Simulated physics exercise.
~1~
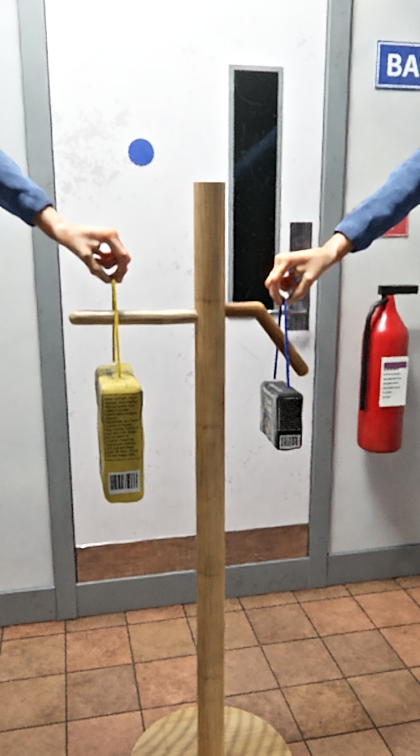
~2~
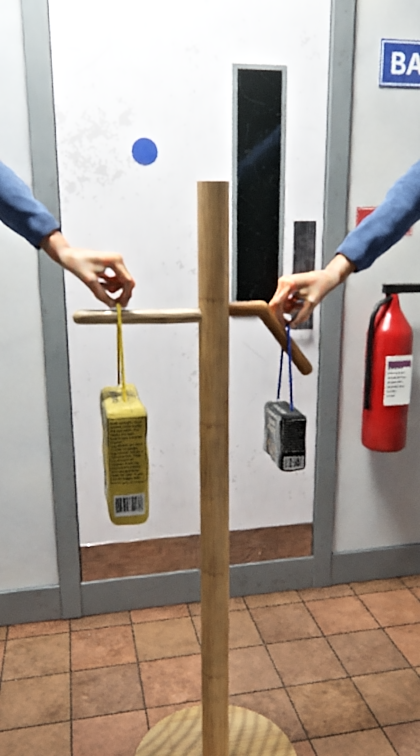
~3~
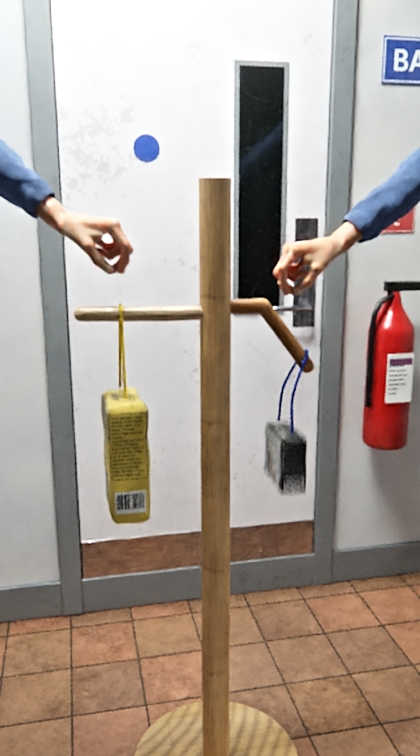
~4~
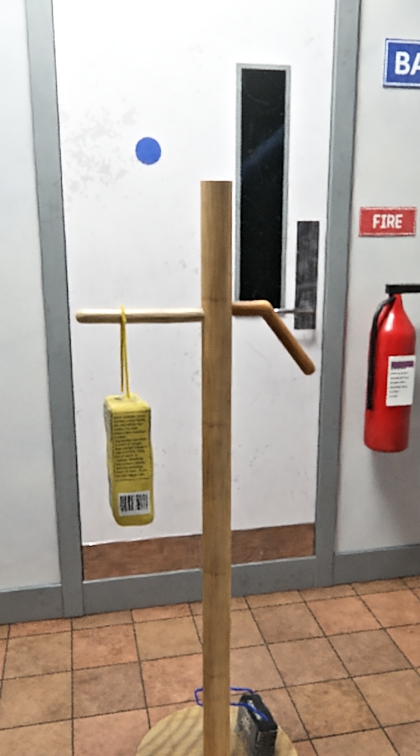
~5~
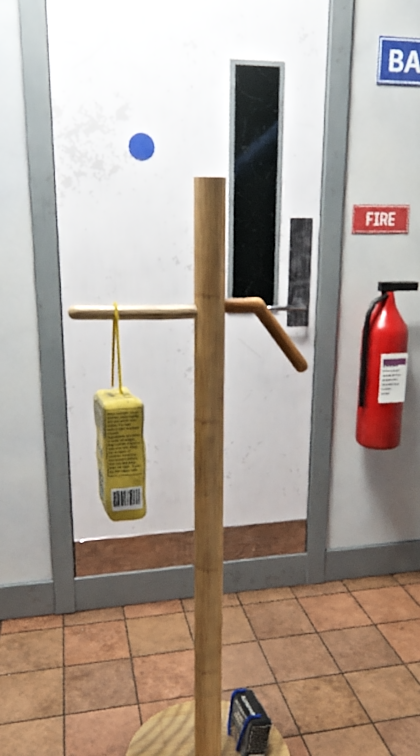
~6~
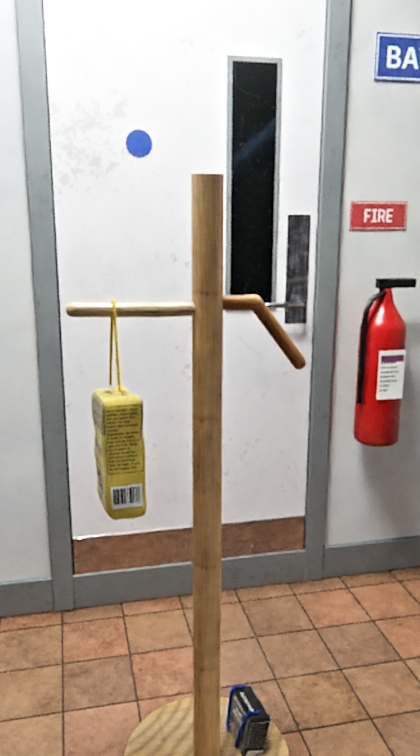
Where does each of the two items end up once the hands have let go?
The yellow bag stays hanging on the left peg, while the black pouch slips off the bent right peg and ends up down at the foot of the post.
